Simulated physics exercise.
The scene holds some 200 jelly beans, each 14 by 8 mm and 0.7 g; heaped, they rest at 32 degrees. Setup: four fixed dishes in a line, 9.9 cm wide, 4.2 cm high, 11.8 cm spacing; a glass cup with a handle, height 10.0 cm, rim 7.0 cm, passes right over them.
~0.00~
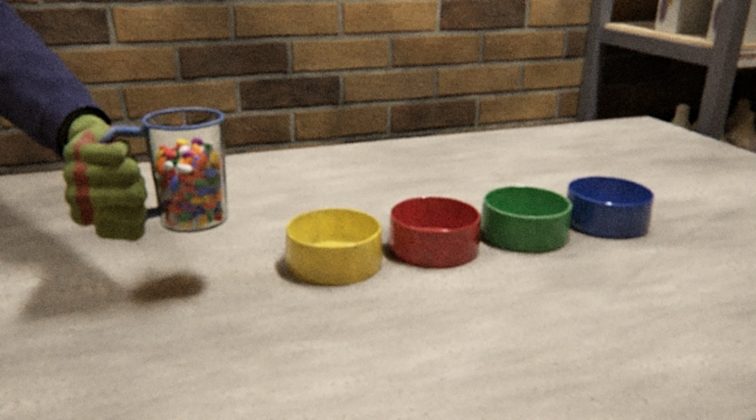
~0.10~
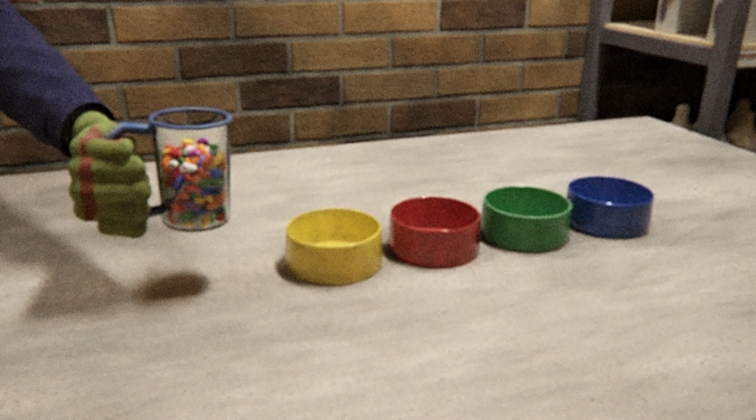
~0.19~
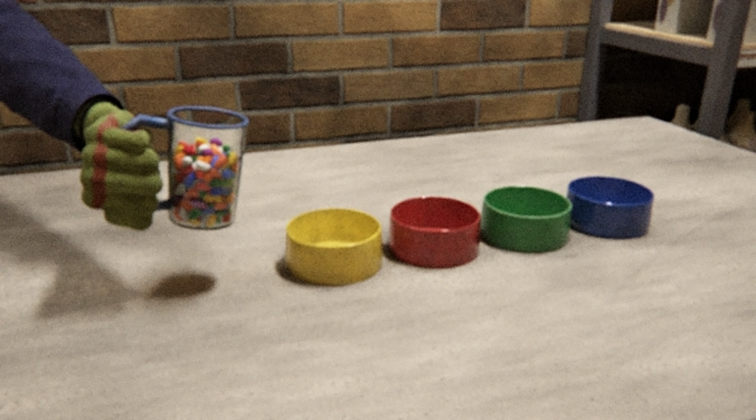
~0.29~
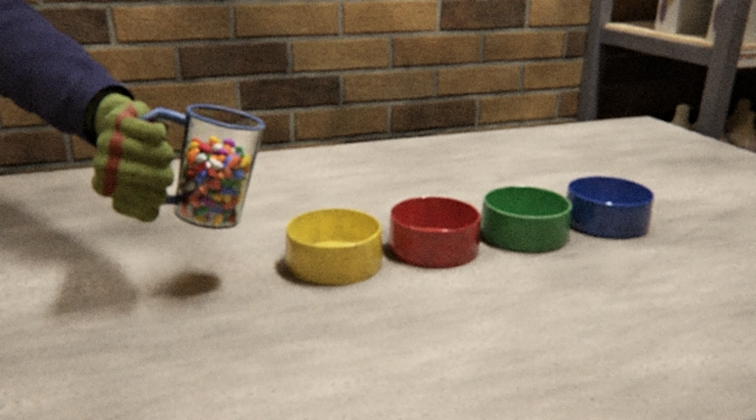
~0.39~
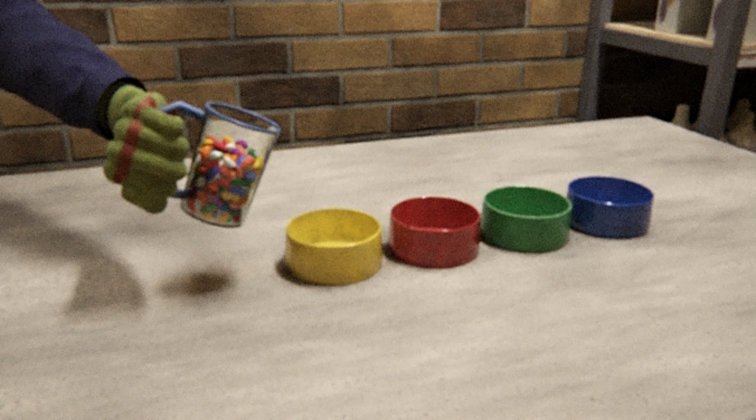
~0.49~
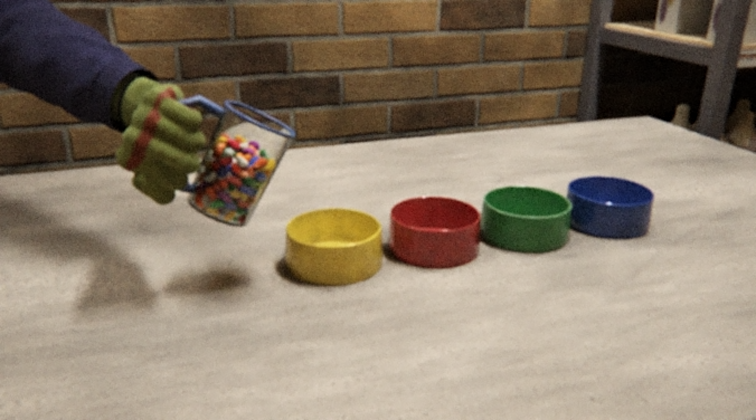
On a pale table, a green-gloved hand moves a cup of colorful pieces right, tilting it rightward.
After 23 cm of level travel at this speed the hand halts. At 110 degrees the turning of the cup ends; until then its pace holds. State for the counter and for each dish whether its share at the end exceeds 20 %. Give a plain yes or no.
Red - yes, blue - no, green - no, yellow - no, counter - no.
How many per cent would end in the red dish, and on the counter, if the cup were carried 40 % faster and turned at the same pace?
Shares: Red 90, counter 10.
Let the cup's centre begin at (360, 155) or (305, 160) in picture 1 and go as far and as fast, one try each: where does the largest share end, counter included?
First try: Blue; second try: Green.
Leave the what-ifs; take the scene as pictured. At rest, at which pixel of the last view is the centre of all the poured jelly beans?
About (447, 228).
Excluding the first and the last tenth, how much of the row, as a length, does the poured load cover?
Roughly 5 centimetres.
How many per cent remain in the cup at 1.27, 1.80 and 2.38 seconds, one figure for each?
About 100, 85, 10 per cent.
After 1.27 s, tilt 80 degrees; cup holds 100 %.
After 1.80 s, tilt 110 degrees; cup holds 85 %, red 15 %.
After 2.38 s, tilt 110 degrees; cup holds 10 %, red 85 %.
At rest (3.3 s), red 95 %, blue 0 %, green 0 %, yellow 0 %, counter 5 %.
